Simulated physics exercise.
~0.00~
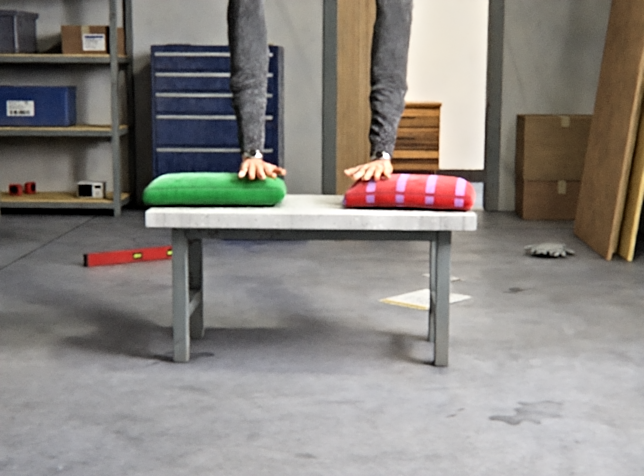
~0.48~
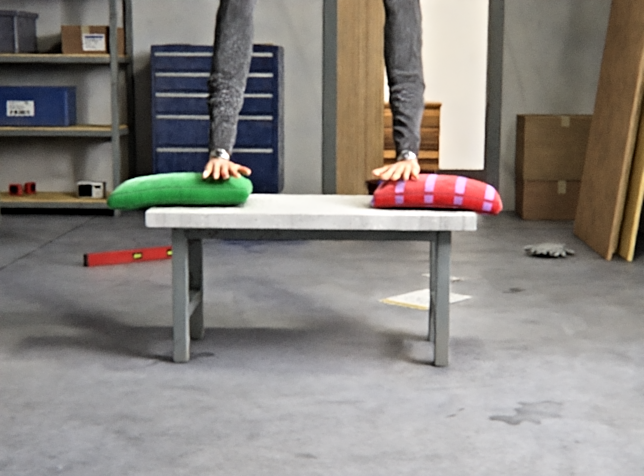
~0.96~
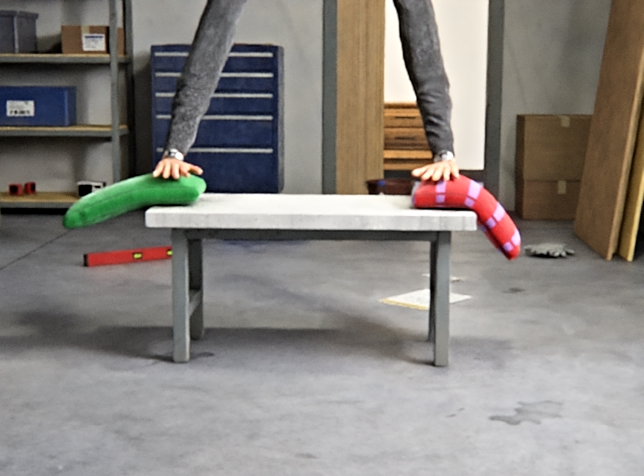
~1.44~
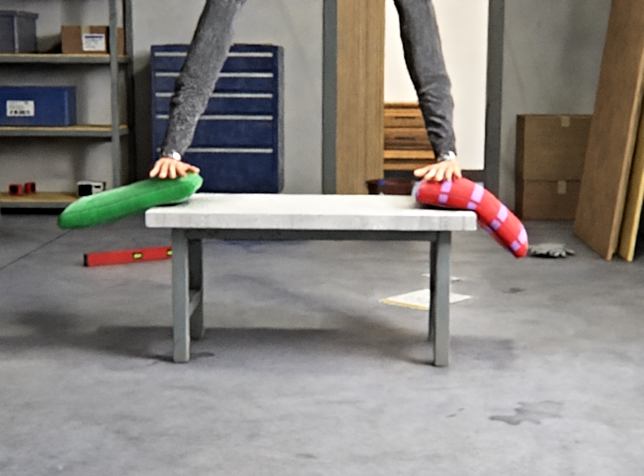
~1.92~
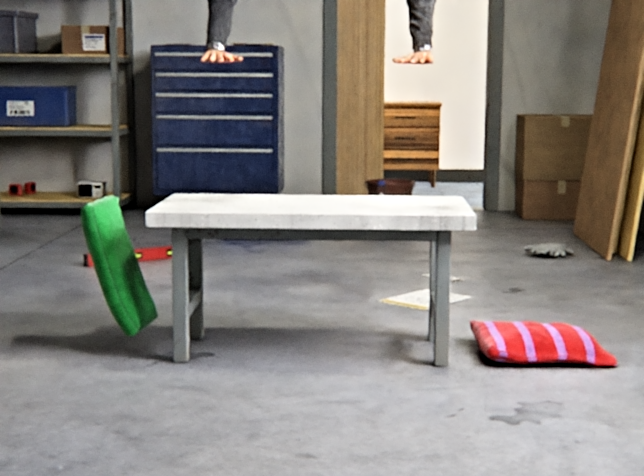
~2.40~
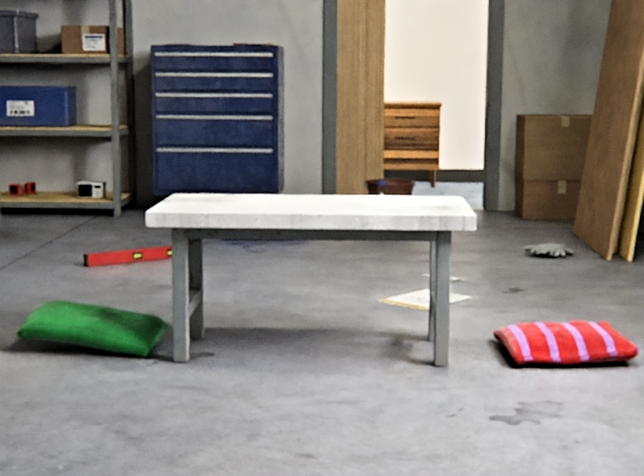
Green pillow and red striped cushion sliding apart under two hands, drooping over opposite bench ends, then falling to the floor once released.
